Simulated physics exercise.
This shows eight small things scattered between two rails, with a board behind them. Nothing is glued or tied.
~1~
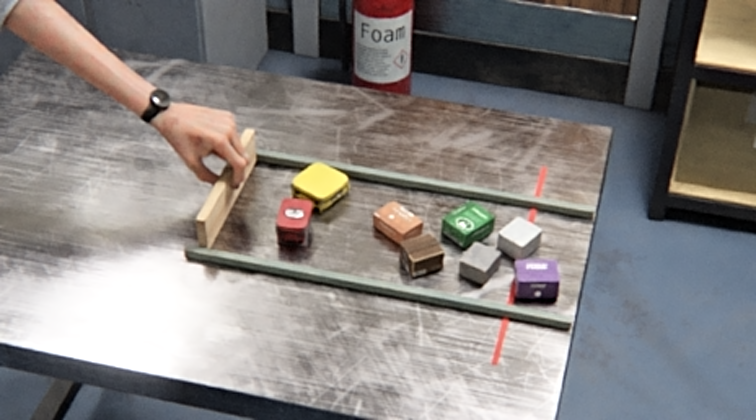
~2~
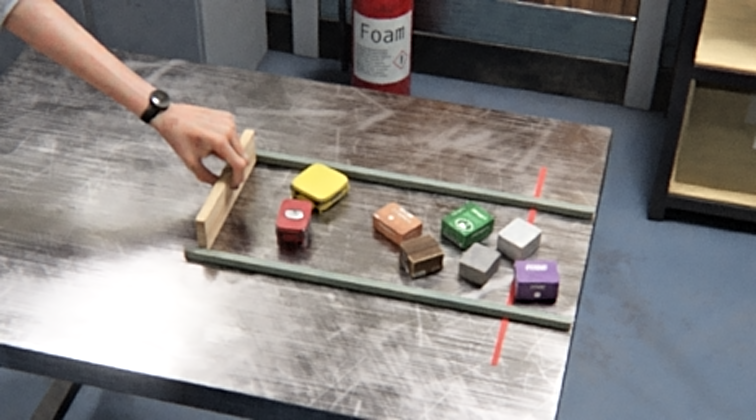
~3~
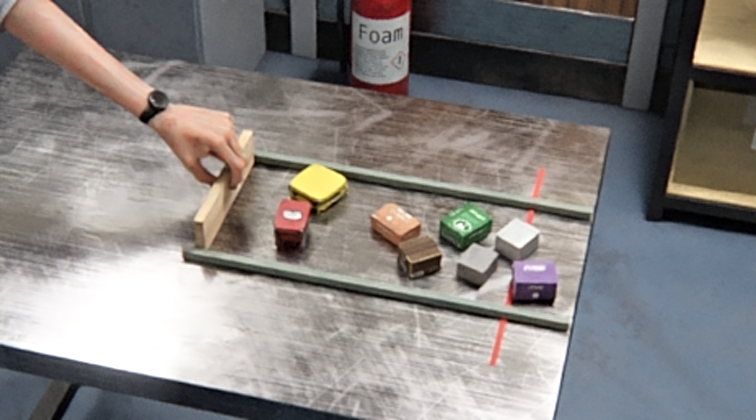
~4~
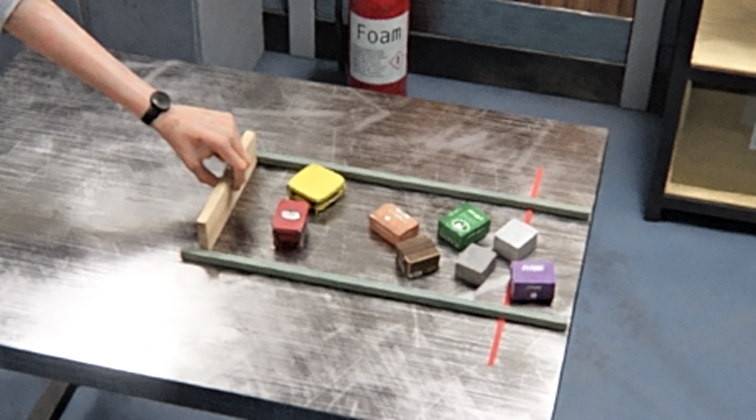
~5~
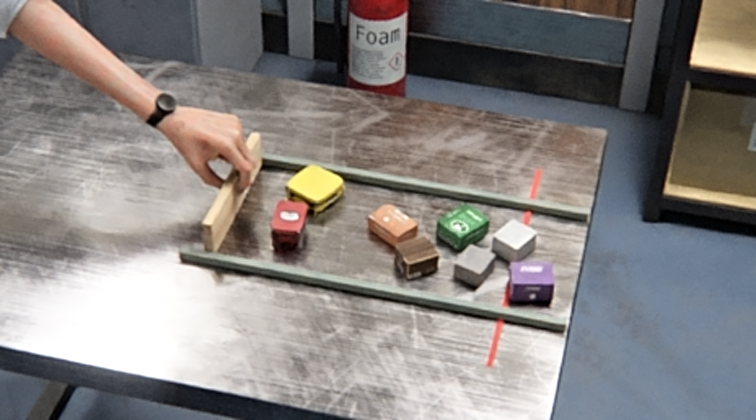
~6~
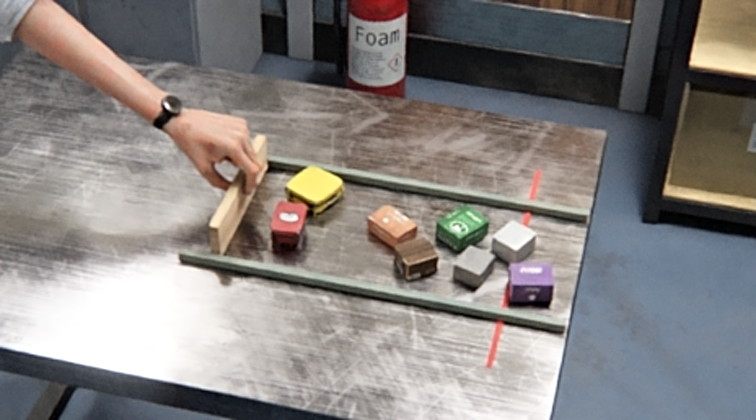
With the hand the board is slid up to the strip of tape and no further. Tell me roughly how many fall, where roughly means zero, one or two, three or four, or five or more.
Roughly, three or four fall.
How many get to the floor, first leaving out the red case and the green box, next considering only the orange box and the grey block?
Try 1: 1; try 2: 2.
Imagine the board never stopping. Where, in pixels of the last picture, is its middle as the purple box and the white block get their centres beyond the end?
First near (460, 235), second near (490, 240).
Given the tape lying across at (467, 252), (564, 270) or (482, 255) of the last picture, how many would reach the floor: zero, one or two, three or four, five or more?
One after another: One or two, at least five, just one or two.
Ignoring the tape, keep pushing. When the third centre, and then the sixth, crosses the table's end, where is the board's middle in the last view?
First: Around (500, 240). Next: Around (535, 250).
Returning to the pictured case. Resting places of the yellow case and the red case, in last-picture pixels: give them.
Same order as the question: First (546, 226), second (528, 270).
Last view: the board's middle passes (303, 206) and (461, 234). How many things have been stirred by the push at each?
At the first spot the count is 2, and at the second it is 8.
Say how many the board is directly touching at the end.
2 touch it.
Early on, none off yet; purple box at rest near (531, 283); white block at rest near (514, 243); grey block at rest near (474, 267).
A while later, none off yet; purple box leaning a little near (590, 298); white block travelled about its own width near (564, 253); grey block travelled well along near (549, 279).
Finally, the number that fall off is three or four; lost, green box, grey block, white block and purple box.
